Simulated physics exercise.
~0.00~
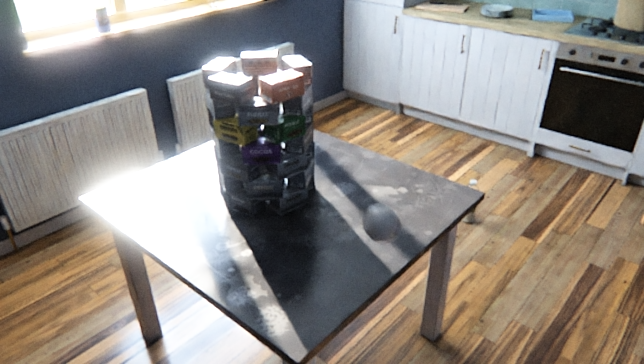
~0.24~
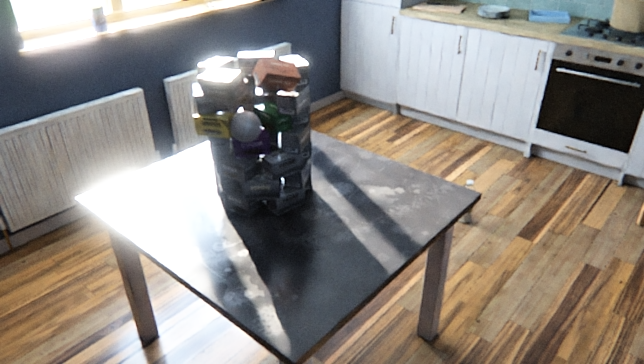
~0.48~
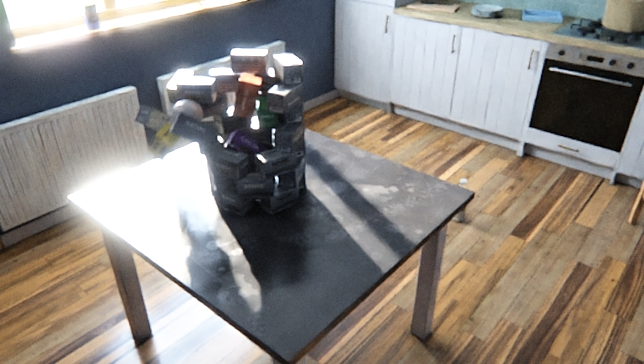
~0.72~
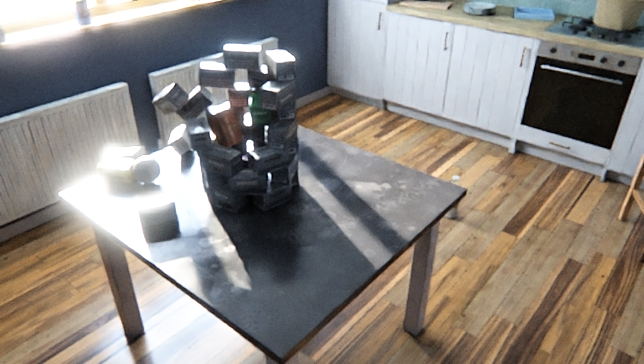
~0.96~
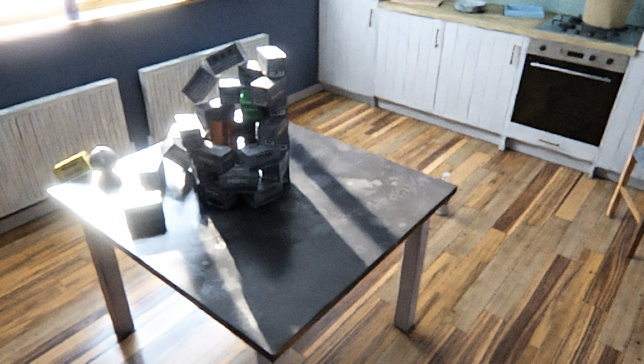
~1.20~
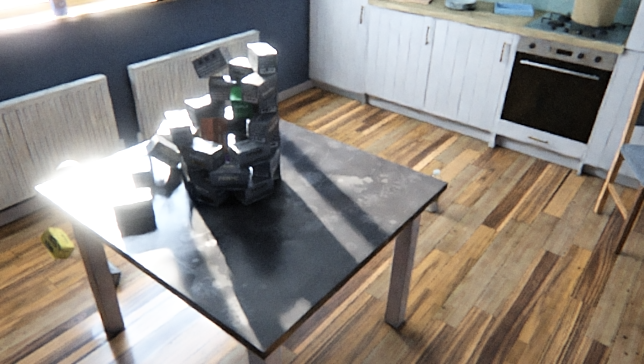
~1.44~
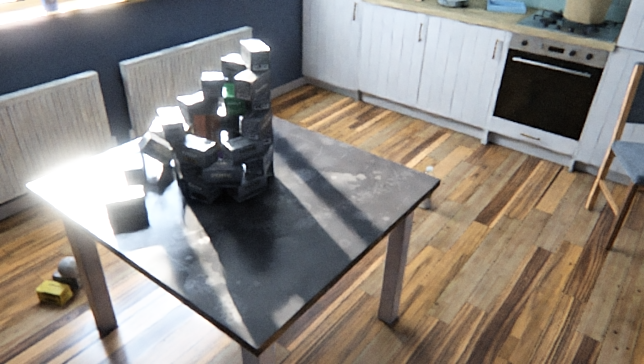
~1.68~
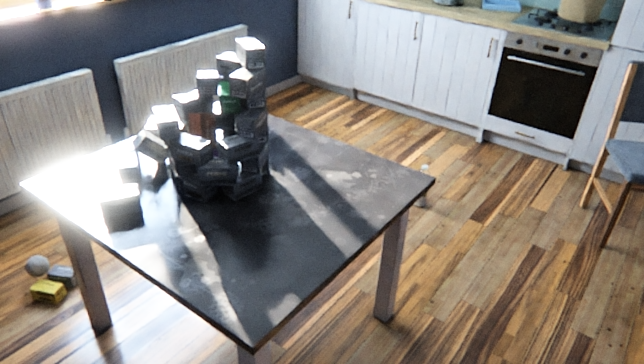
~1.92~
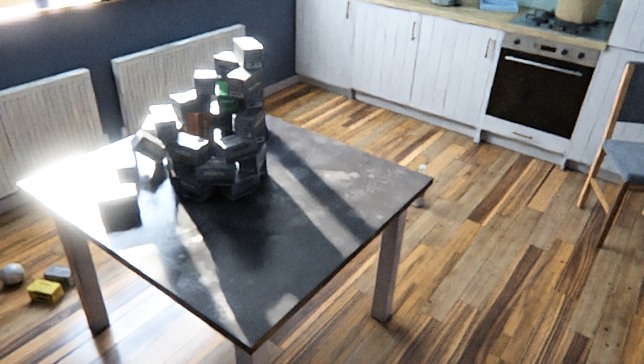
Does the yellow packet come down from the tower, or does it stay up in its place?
It comes down. The ball knocks it out of the tower and it drops off the left side of the table onto the floor.
Sunlit kitchen, a grey ball breaking the side of a packet tower on a table, then dropping and rolling left across floorboards.
